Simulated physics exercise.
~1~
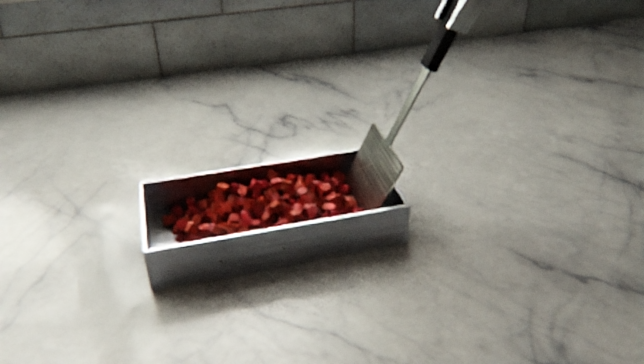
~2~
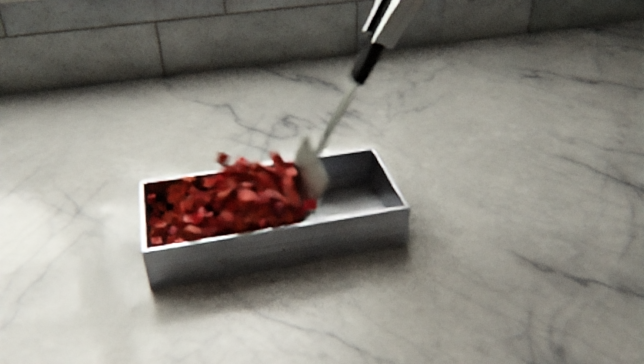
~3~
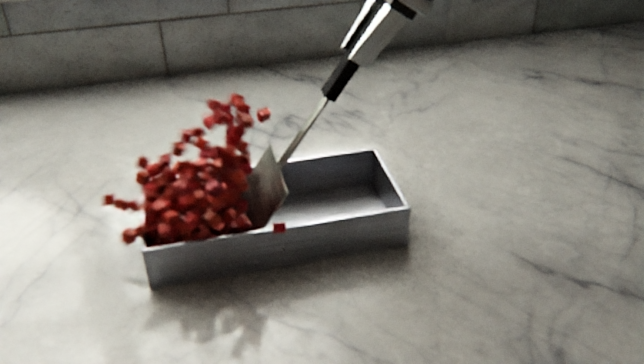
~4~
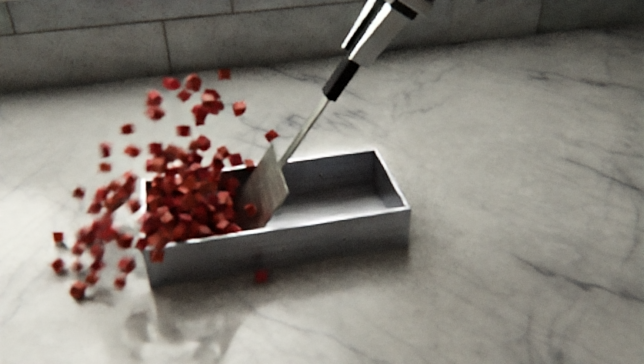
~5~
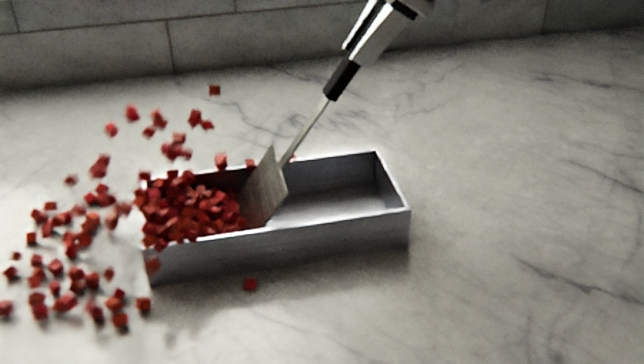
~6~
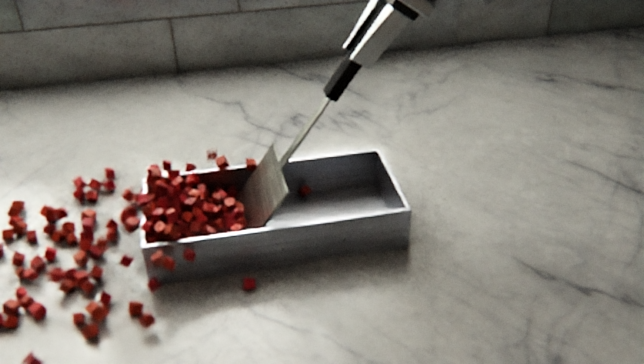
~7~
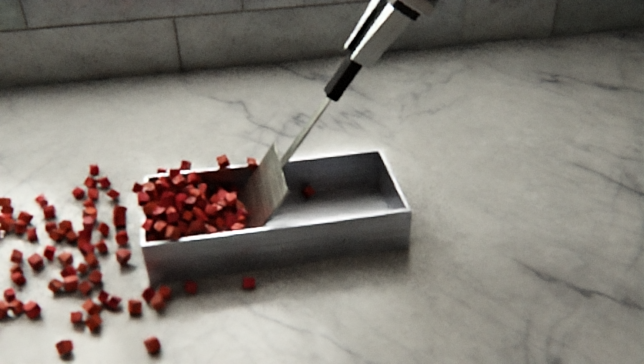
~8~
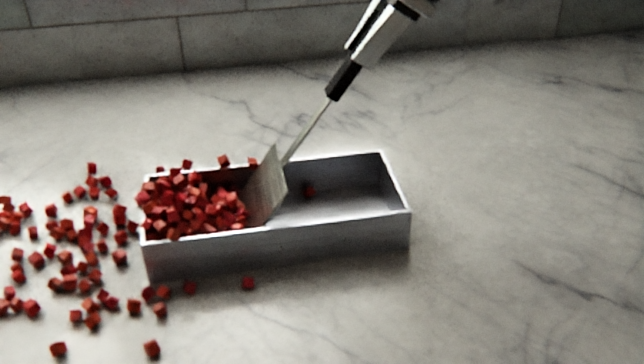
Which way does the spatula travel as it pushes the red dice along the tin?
The spatula travels to the left, pushing the dice toward the left end of the tin.
Spatula sweeping red vegetable dice leftward along a roasting tin, flinging some over the end onto the marble counter, then stopping.
